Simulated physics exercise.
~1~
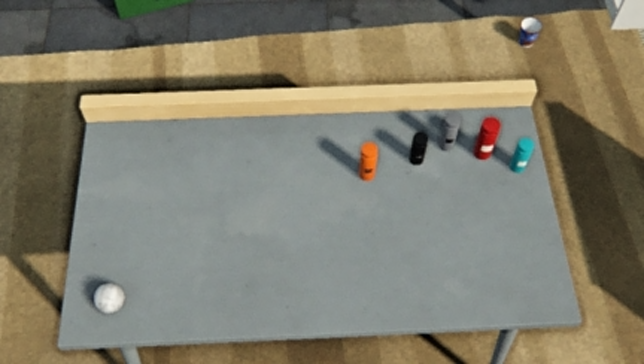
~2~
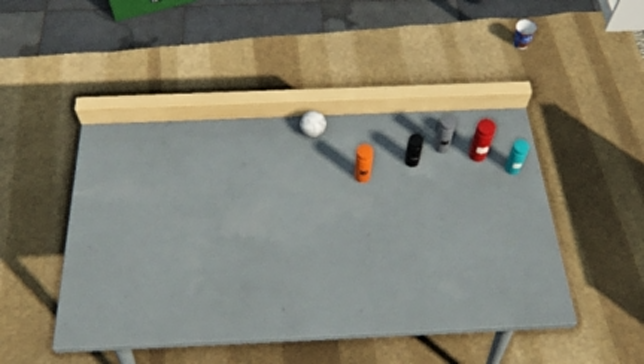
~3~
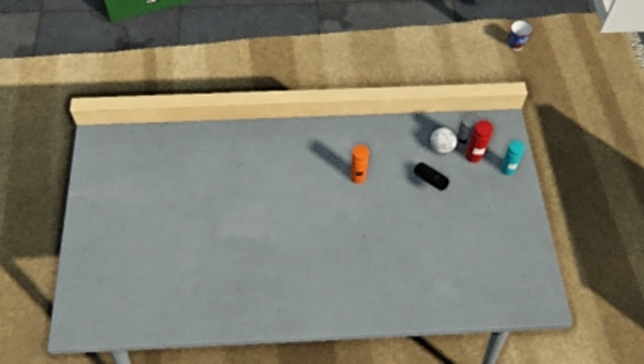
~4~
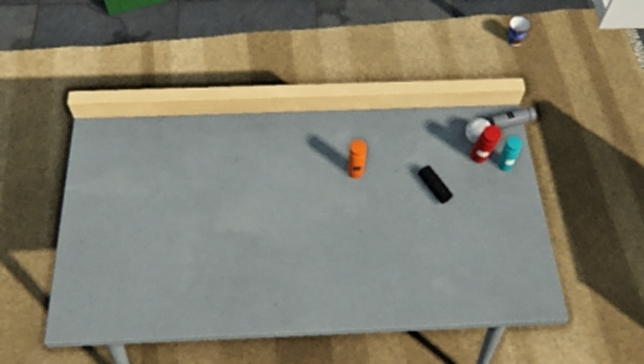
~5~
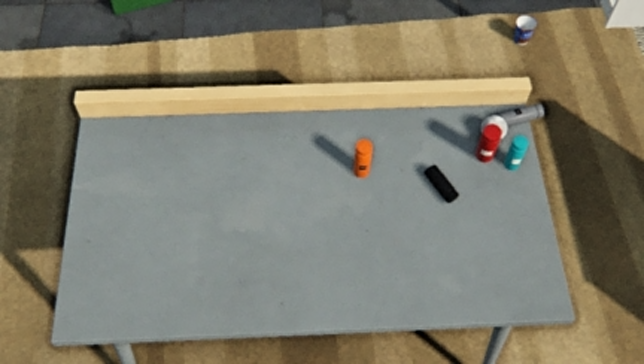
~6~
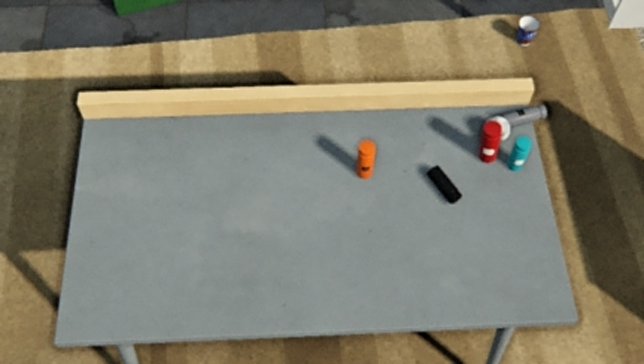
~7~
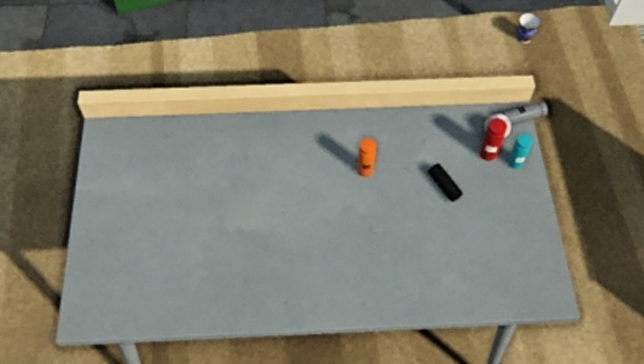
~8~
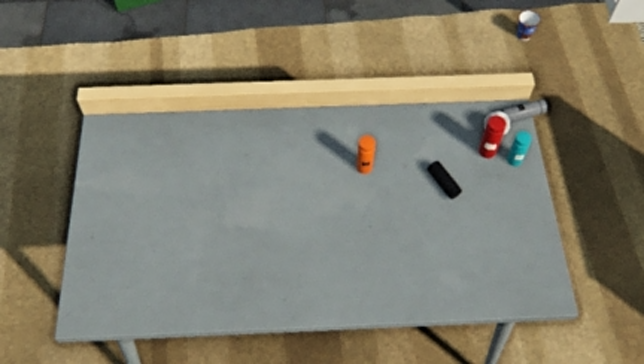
Grey table with a white ball rolling right along the back rail, toppling black and grey shakers and stopping behind the red one.
